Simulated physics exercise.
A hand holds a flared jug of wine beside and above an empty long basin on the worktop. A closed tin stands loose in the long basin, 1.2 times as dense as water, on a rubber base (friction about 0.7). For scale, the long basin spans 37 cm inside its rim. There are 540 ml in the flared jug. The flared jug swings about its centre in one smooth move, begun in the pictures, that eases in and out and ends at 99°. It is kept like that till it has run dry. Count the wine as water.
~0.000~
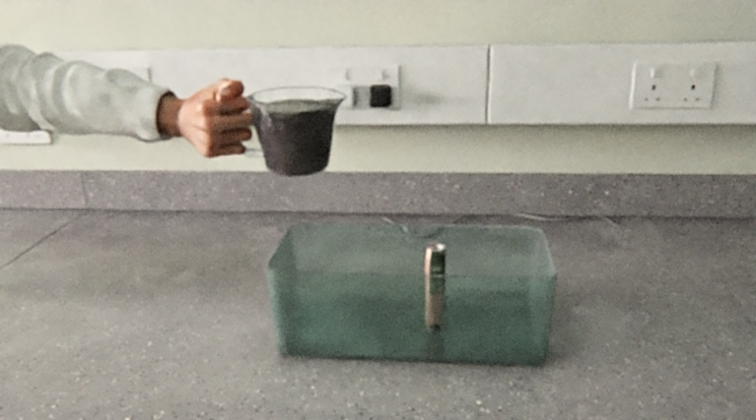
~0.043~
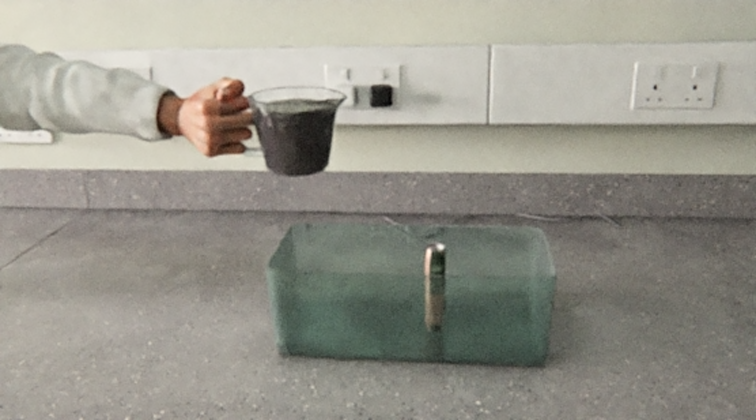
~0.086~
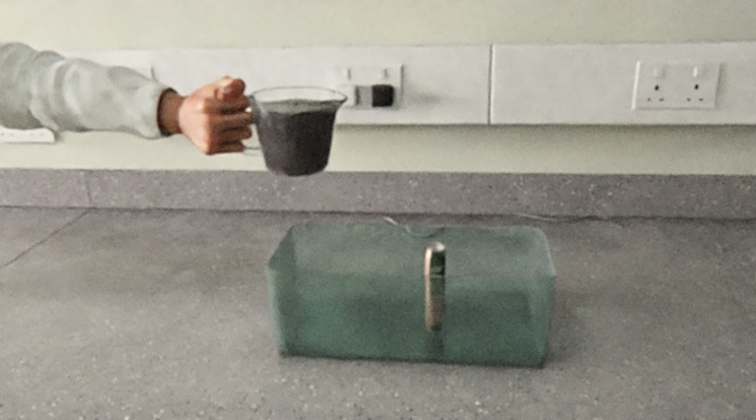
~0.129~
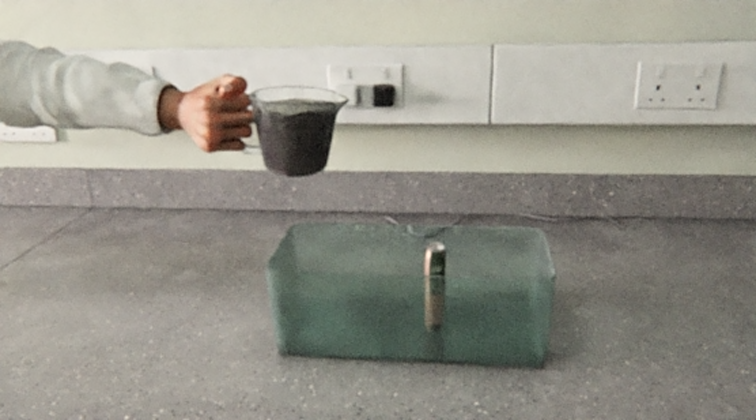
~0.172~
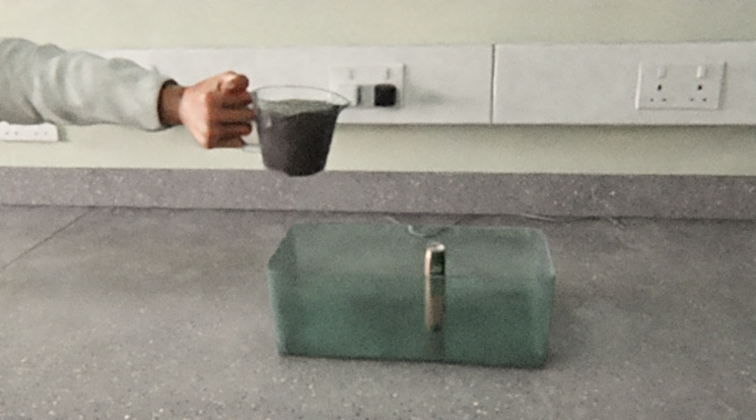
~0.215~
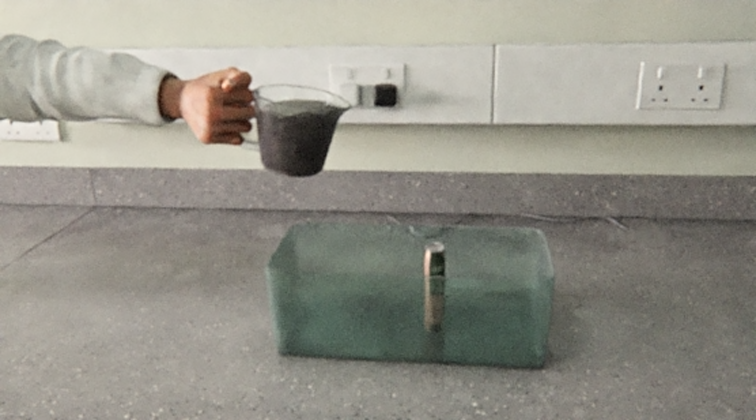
A hand in a pale grey-green sleeve reaches in from the left, holding a clear glass jug of dark liquid above a grey speckled worktop, seen from the front and slightly above. Below and to the right sits a long, green-tinted clear basin with a slim metallic tin upright inside, before a pale wall with white sockets. The hand slowly tilts the jug slightly rightward, while the view barely shifts.
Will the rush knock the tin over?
The tin keeps standing.
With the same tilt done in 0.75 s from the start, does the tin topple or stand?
The tin remains upright.
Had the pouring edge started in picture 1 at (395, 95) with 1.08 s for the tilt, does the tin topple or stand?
Then it topples.
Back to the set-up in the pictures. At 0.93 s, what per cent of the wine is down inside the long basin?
Some 62 per cent.
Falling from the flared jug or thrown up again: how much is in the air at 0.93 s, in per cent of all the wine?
About 22 per cent.
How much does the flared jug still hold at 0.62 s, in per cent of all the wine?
About 72 per cent.
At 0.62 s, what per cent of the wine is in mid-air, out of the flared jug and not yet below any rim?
Some 22 per cent.
Then, 0.62 s in, the tilt is 61° and 71 per cent is still to pour; the tin stands where it began.
Then, 0.93 s in, the tilt is 94° and 16 per cent is still to pour; the tin stands where it began.
Then, 1.24 s in, the tilt is 99° and 1 per cent is still to pour; the tin stands where it began.
Then, 1.58 s in, the tilt is 99° and 0 per cent is still to pour; the tin stands where it began.
Finally, the tin stands where it began.
